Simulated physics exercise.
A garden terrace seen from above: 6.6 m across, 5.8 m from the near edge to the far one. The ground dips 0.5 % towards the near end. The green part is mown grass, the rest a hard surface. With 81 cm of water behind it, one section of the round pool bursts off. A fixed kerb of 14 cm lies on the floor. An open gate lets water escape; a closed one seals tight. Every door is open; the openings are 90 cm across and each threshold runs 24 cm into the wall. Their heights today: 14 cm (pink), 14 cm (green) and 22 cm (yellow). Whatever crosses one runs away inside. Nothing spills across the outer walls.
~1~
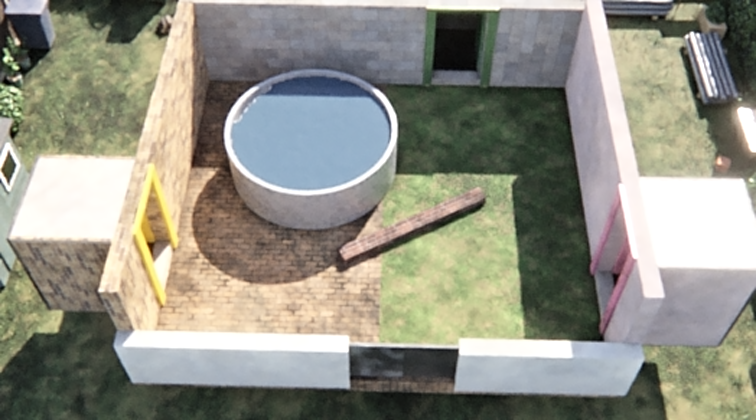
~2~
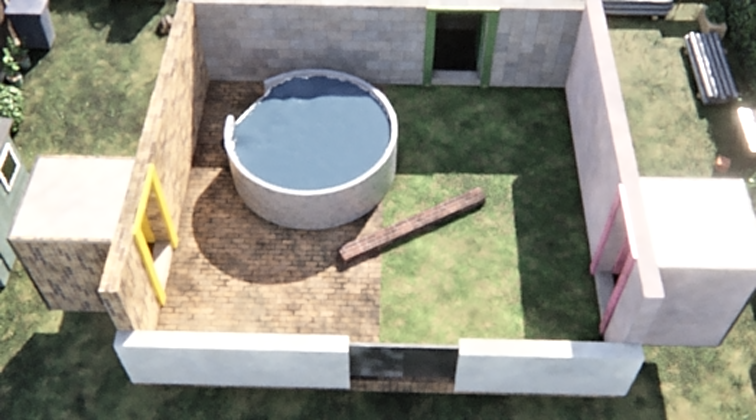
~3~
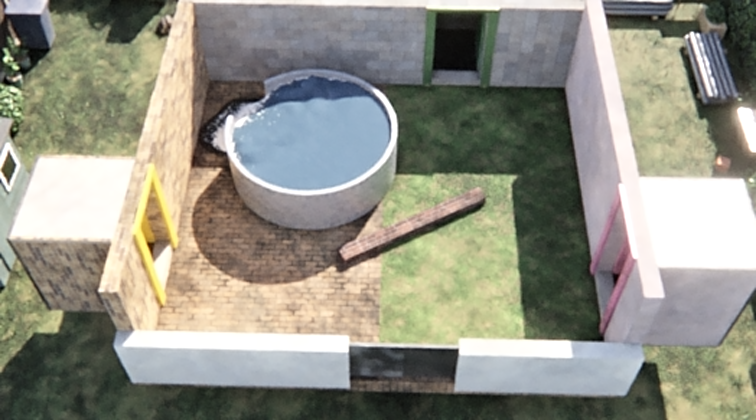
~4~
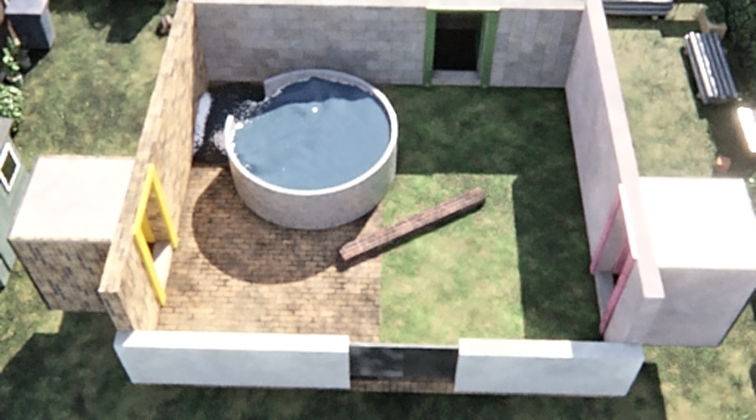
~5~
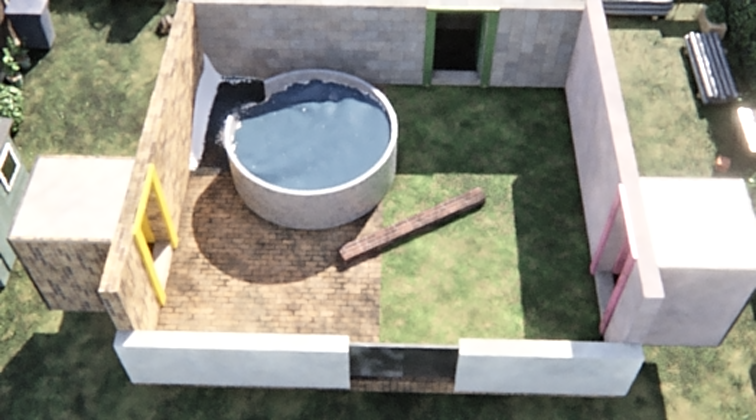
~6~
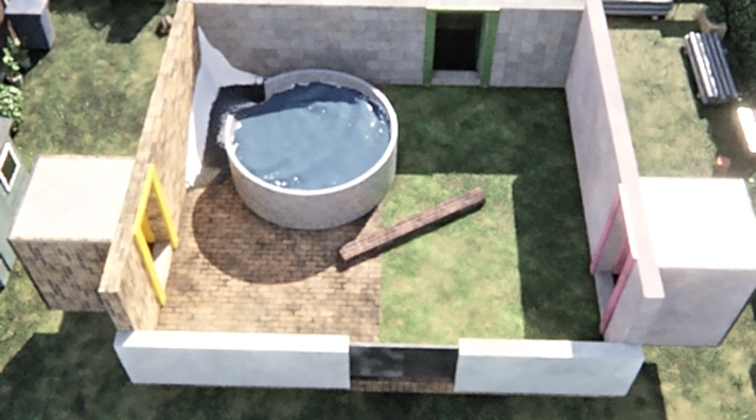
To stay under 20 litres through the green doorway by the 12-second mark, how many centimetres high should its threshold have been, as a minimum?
At least 7 cm or so.
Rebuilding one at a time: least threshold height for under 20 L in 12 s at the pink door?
About 13.0 cm at pink.
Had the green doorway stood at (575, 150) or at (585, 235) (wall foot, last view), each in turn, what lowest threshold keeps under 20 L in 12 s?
About 12.0 and 10.5 cm.
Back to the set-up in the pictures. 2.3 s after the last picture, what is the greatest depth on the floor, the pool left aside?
Roughly 46 cm.
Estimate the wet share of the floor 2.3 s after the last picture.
Near 50 per cent is wet.
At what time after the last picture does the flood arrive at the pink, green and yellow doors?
Pink 5.0 s, green 1.4 s, yellow 0.7 s.
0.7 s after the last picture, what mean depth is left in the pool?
Some 62 cm.
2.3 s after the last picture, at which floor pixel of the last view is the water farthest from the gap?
Around (560, 88).
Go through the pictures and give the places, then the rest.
In the first frame, still water, 81 cm deep, in the round pool at (311, 131); the green door at (460, 44) is dry.
In the second frame, the front is at (224, 144), 0.3 m from the gap at (250, 122); 0.2 m2 of floor is wet, 81 cm left at the back.
In the third frame, the gap is at (250, 124), the front 0.8 m out at (208, 126); the back of the round pool holds 81 cm.
In the fourth frame, water pours out at (250, 125) and has run 1.3 m, to (208, 93); about 13 cm deep outside, 81 cm at the back.
In the fifth frame, the gap is at (250, 124), the front 1.5 m out at (211, 81); the back of the round pool holds 81 cm.
In the sixth frame, the gap is at (250, 124), the front 1.5 m out at (211, 81); the back of the round pool holds 80 cm; the green door at (460, 44), 3.9 m from the gap, is still 3.1 m from the nearest water.
Then, 0.7 s after the last picture water covers 15 % of the floor, deepest (74 cm) near (209, 88); it has not reached the green door.
Then, 2.3 s after the last picture water covers 50 % of the floor, deepest (46 cm) near (201, 123); 11 cm at the green door, 0 litres in over its 14 cm threshold.
Then, 11.3 s after the last picture water covers 95 % of the floor, deepest (16 cm) near (450, 334); 9 cm at the green door, 0 litres in over its 14 cm threshold.
At the green door as built, the water peaked near 13 cm, 1.7 s after the last picture.
Run again over the same 12 s with other heights there, 35 litres in over 6 cm, 8 litres over 8.5 cm. The limit of 20 litres is kept from about 7 cm up.
